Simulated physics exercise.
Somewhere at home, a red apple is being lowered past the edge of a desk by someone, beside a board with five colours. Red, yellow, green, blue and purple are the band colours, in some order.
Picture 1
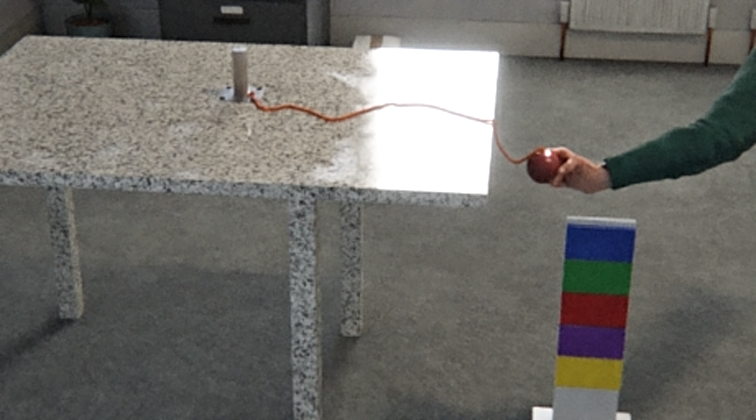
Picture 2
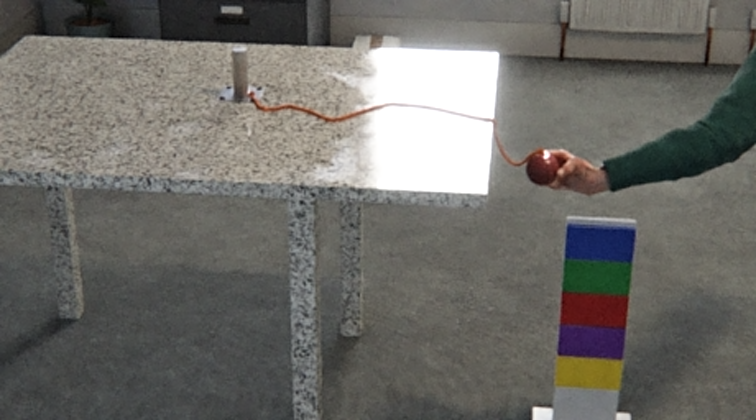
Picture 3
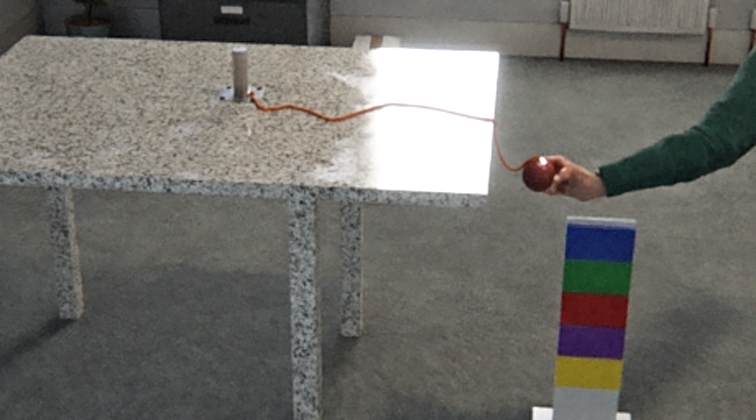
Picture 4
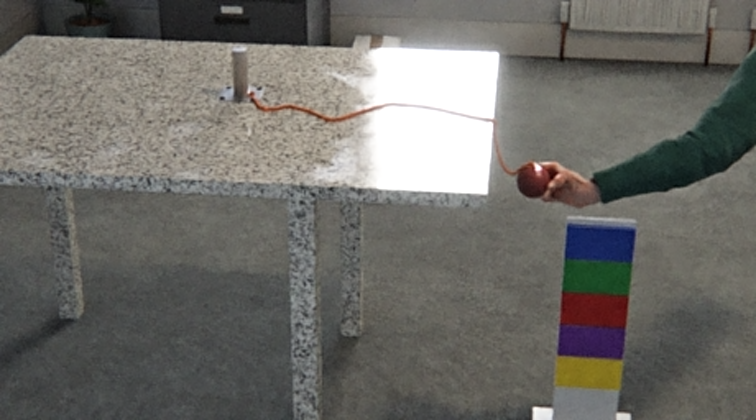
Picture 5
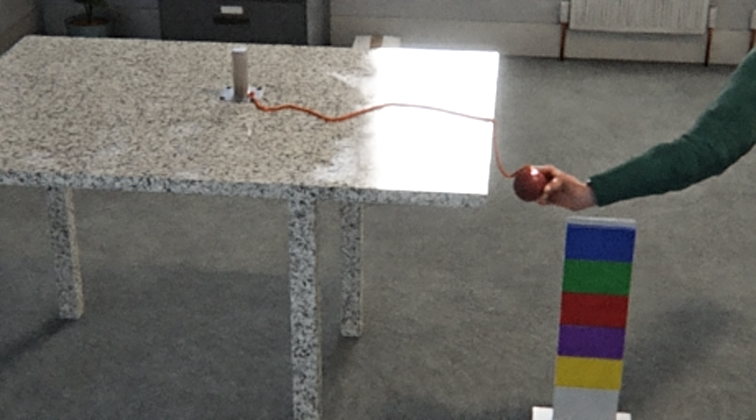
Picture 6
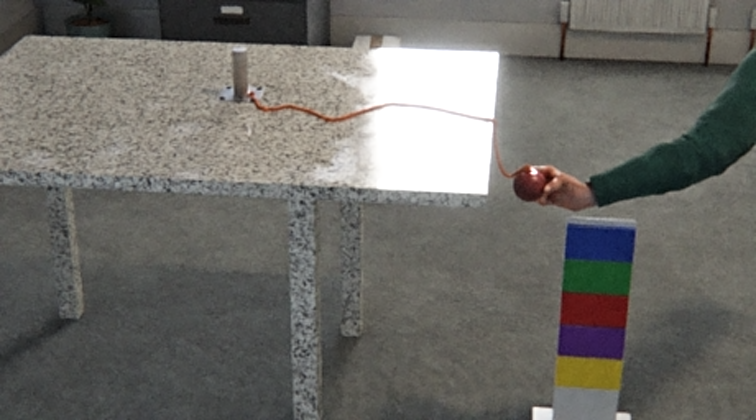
The video shows a hand holding a dark red ball attached to an orange-red cord that lies across a speckled table beside a colour-banded board. The hand moves the ball slightly down and left, then keeps it nearly still.
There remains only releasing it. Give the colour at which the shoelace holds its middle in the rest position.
The shoelace holds it at red.
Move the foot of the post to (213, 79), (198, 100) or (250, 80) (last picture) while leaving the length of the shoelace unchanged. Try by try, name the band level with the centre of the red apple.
Try one - green; try two - green; try three - red.
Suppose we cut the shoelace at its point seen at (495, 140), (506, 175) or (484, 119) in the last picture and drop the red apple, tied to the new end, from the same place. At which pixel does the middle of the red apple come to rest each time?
Roughly (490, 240), (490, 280), (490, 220).
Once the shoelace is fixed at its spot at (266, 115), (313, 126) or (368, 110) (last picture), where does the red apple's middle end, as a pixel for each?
Respectively (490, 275), (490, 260) and (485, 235).
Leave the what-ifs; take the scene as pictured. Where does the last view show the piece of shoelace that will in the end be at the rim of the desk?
Around (411, 105).
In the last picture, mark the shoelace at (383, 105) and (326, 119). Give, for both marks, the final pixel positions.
I'd say about (464, 117) for one and about (387, 108) for the other.
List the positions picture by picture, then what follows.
The first picture shows red apple (544, 167); blue (600, 245); green (597, 278); red (594, 311); purple (591, 343); yellow (589, 374).
The second picture shows red apple (542, 169); shoelace through (259, 108) (306, 110) (365, 111) (428, 107) (492, 124).
The third picture shows red apple (538, 175).
The fourth picture shows red apple (533, 182); shoelace through (259, 108) (306, 110) (365, 111) (428, 107) (492, 124).
The fifth picture shows red apple (530, 185).
The sixth picture shows red apple (529, 185); shoelace through (259, 108) (306, 110) (365, 111) (428, 107) (492, 124).
Soon after, apple near (496, 277); level with green.
Then, apple near (471, 294); level with red.
At rest, apple near (487, 297); level with red. Its centre hangs level with the red band.
